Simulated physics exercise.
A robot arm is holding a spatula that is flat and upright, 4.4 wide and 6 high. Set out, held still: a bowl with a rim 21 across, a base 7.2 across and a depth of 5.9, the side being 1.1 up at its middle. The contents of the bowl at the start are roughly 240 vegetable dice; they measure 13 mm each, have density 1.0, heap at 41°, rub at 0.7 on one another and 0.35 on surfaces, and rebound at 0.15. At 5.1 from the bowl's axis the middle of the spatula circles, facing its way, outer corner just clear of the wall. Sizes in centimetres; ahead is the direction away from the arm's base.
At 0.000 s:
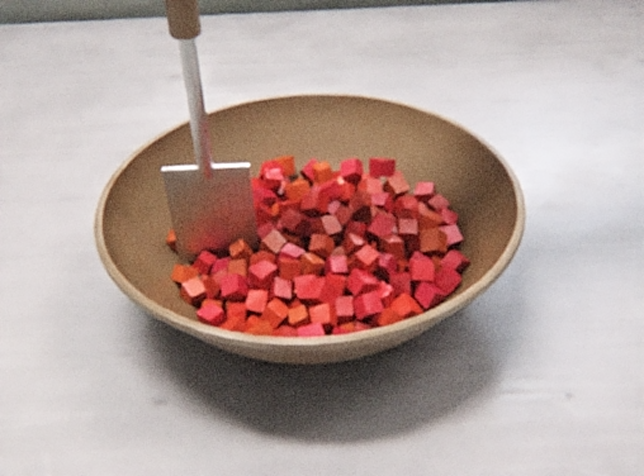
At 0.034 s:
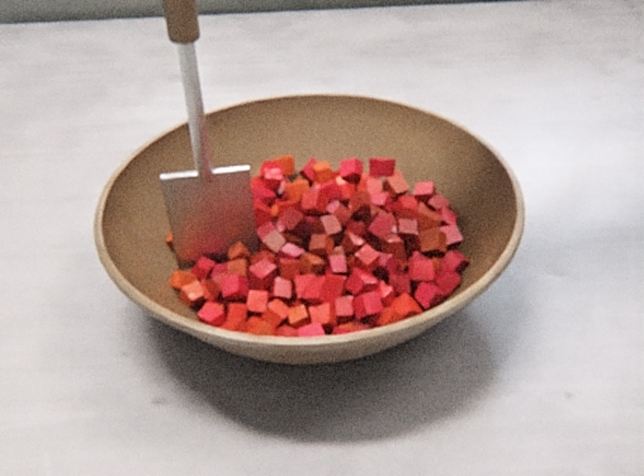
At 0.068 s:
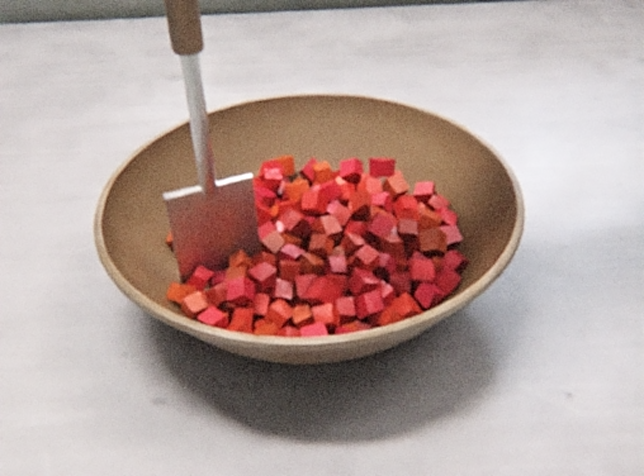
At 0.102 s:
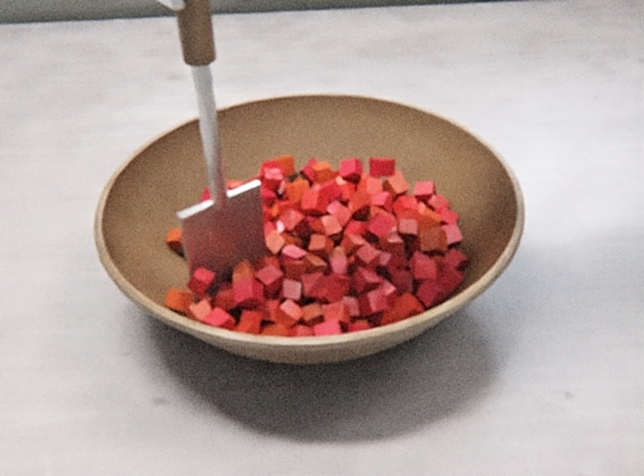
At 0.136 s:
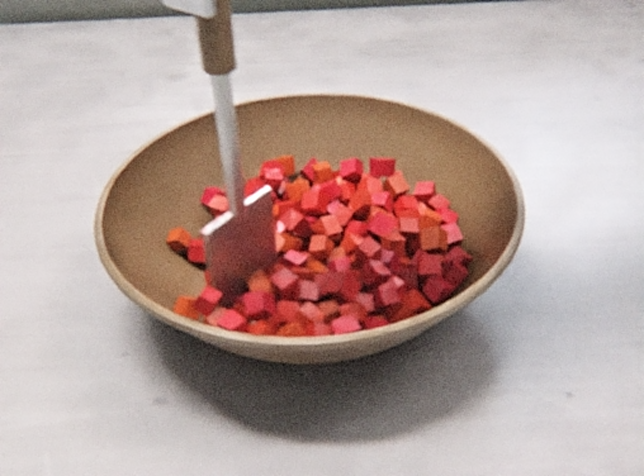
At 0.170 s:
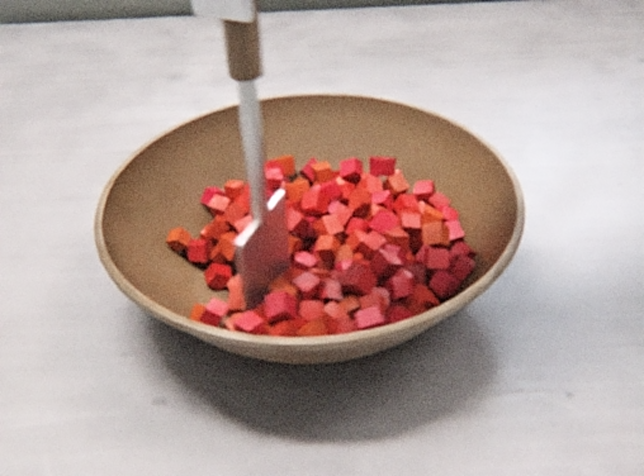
A robotic arm sweeping a metal spatula rightward and toward the viewer through red and orange cubes in a tan bowl.
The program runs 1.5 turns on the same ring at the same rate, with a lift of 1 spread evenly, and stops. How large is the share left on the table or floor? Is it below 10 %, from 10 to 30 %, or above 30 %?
From 10 to 30 %.
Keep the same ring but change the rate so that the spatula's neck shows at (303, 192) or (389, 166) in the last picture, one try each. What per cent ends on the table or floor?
So, roughly 20 percent the first time and 45 percent the second.
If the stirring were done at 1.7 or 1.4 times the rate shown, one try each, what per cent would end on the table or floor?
I'd expect near 35 per cent, then near 30 per cent.
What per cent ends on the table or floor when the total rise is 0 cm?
Around 20 %.
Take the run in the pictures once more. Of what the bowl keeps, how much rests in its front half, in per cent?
Roughly 30 per cent.
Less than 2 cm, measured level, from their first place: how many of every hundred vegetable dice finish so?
Around 5 in a hundred, roughly.
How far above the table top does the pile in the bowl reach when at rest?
I'd guess close to 7.0 centimetres.
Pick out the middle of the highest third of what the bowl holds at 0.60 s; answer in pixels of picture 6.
Roughly pixel (281, 146).
After 0.60 s, 251° round, highest piece 8 above the table; 230 in the bowl, 8 on the table or floor, 6 in flight or on the tool.
After 1.03 s, 78° round, highest piece 8 above the table; 208 in the bowl, 27 on the table or floor, 9 in flight or on the tool.
After 1.45 s, 180° round, highest piece 6 above the table; 198 in the bowl, 45 on the table or floor, 1 in flight or on the tool.
After 2.15 s, 180° round, highest piece 6 above the table; 198 in the bowl, 46 on the table or floor.
At rest, 198 in the bowl, 46 on the table or floor. That is 19 % on the table or floor.
